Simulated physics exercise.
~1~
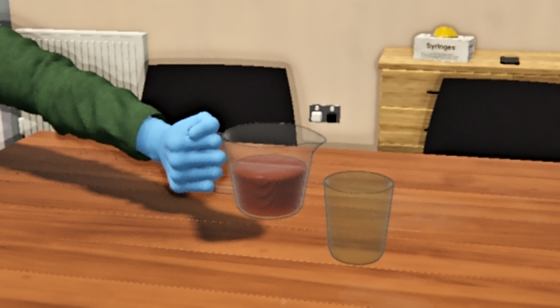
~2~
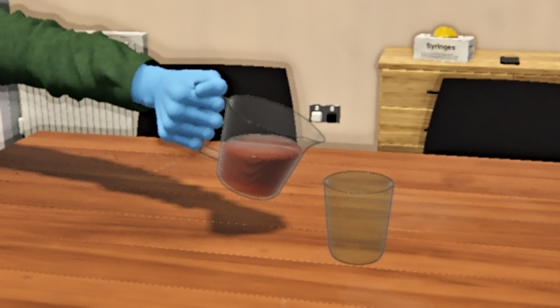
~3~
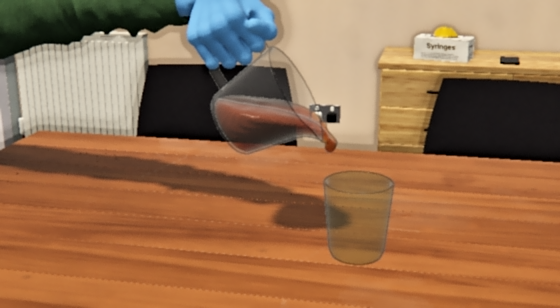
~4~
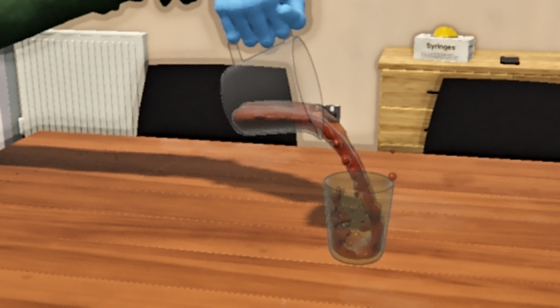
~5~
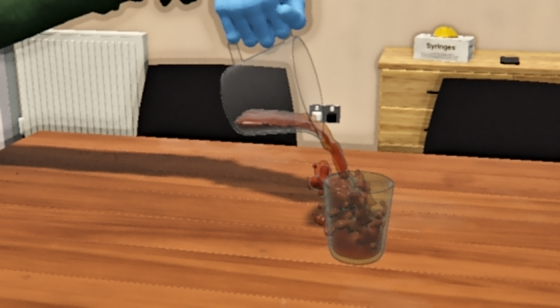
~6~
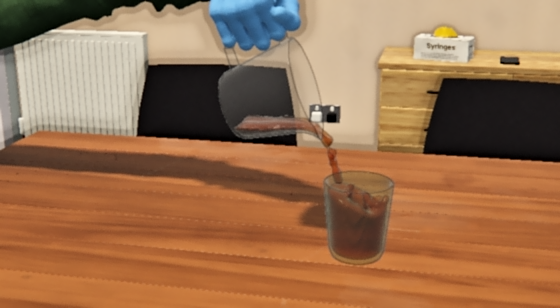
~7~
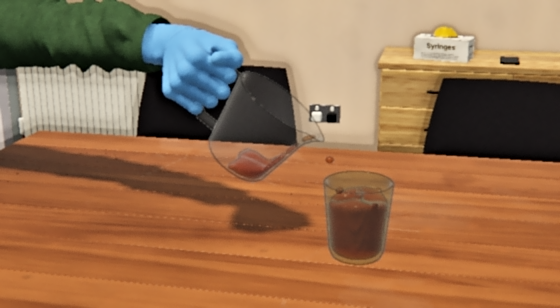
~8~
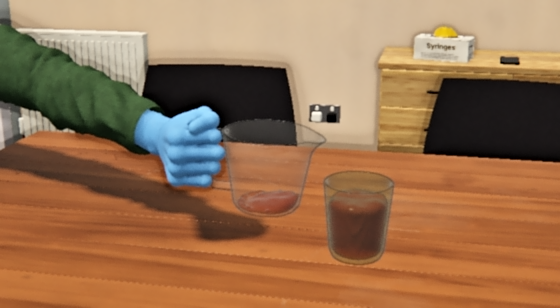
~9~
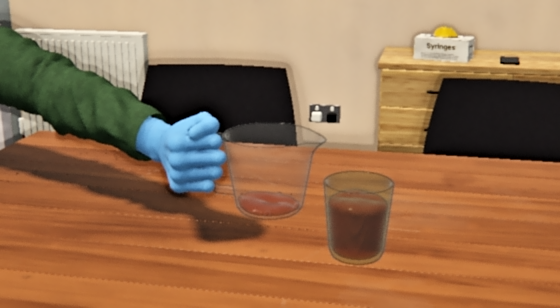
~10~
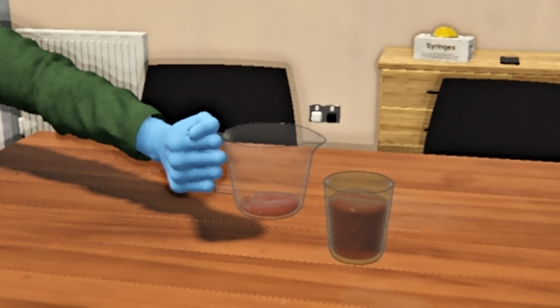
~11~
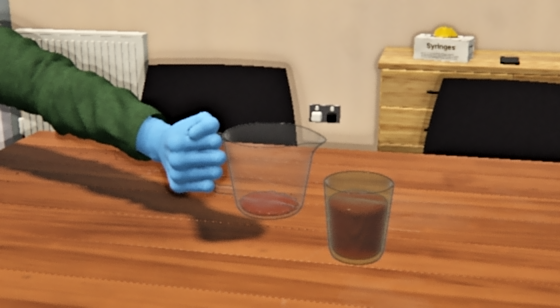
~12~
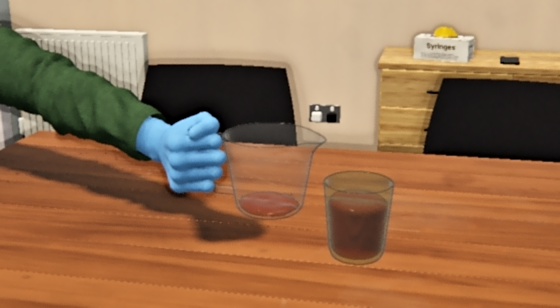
A gloved hand tips a jug, pours reddish-brown liquid into a glass, then levels it.
